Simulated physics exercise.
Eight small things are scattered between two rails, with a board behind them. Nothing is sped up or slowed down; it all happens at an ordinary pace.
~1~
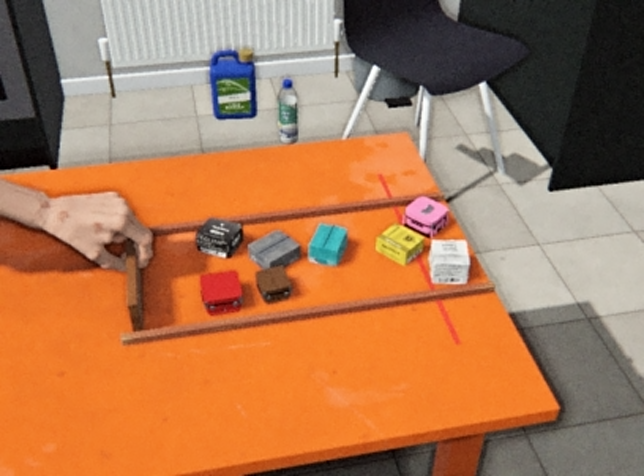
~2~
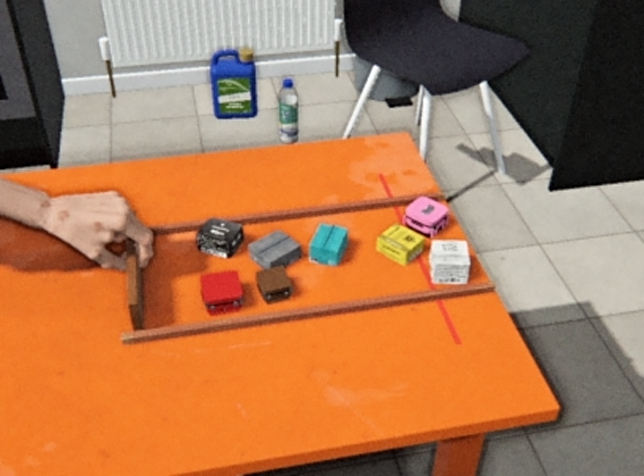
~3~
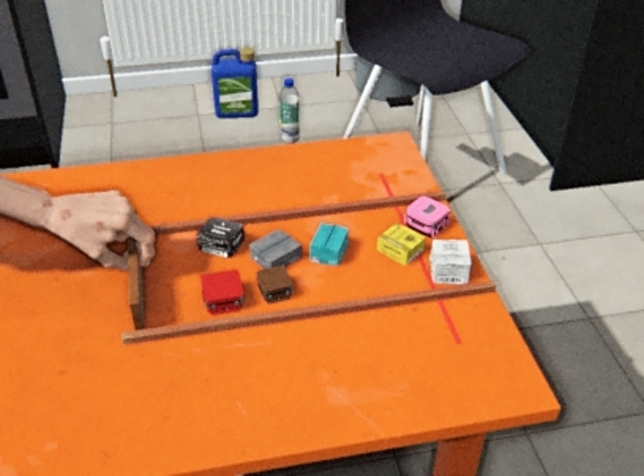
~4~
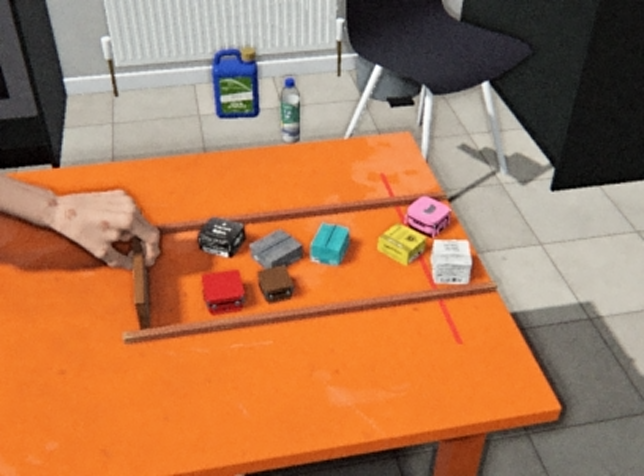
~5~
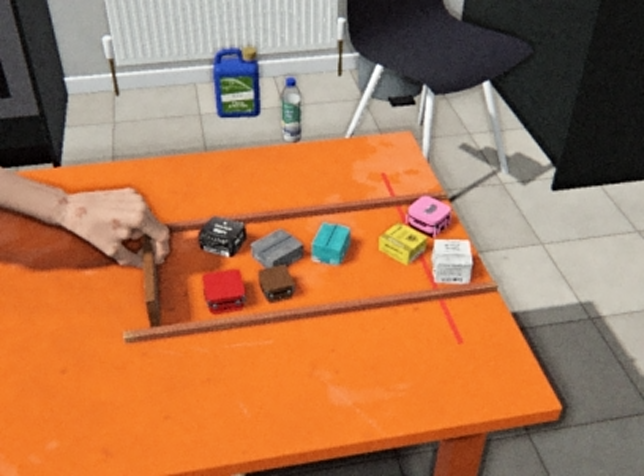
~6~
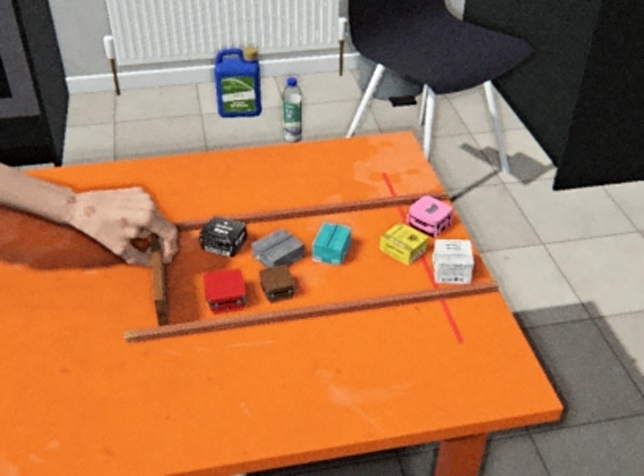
A hand held a small wooden board upright between two rails on an orange table, then slid it slowly a short way right toward the scattered colourful little boxes, which stayed still.
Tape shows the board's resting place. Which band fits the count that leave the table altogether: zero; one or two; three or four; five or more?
The band that fits is one or two.
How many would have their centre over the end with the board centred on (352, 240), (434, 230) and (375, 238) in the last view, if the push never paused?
Past-the-end tally - position 1: 0, position 2: 5, position 3: 0.
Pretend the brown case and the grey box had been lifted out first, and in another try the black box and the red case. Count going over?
I'd say 0 the first time and 1 the second time.
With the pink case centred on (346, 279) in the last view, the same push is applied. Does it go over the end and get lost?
The answer: It ends up below.
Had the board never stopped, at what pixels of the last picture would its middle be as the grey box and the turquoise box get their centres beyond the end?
(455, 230) and (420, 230), more or less.
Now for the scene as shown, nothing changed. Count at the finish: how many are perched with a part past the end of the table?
3 overhanging.
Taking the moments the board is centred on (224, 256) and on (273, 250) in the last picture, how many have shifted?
The number moved is 3 and then 5.
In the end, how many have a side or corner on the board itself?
The count in contact is 3.
Early on, none off yet; pink case at rest near (430, 217); white box at rest near (453, 261); yellow box at rest near (404, 243).
A while later, none off yet; pink case moving near (435, 214); white box travelled about its own width near (476, 265); yellow box travelled well along near (467, 244).
Finally, the number that fall off is one or two; lost, yellow box and white box.
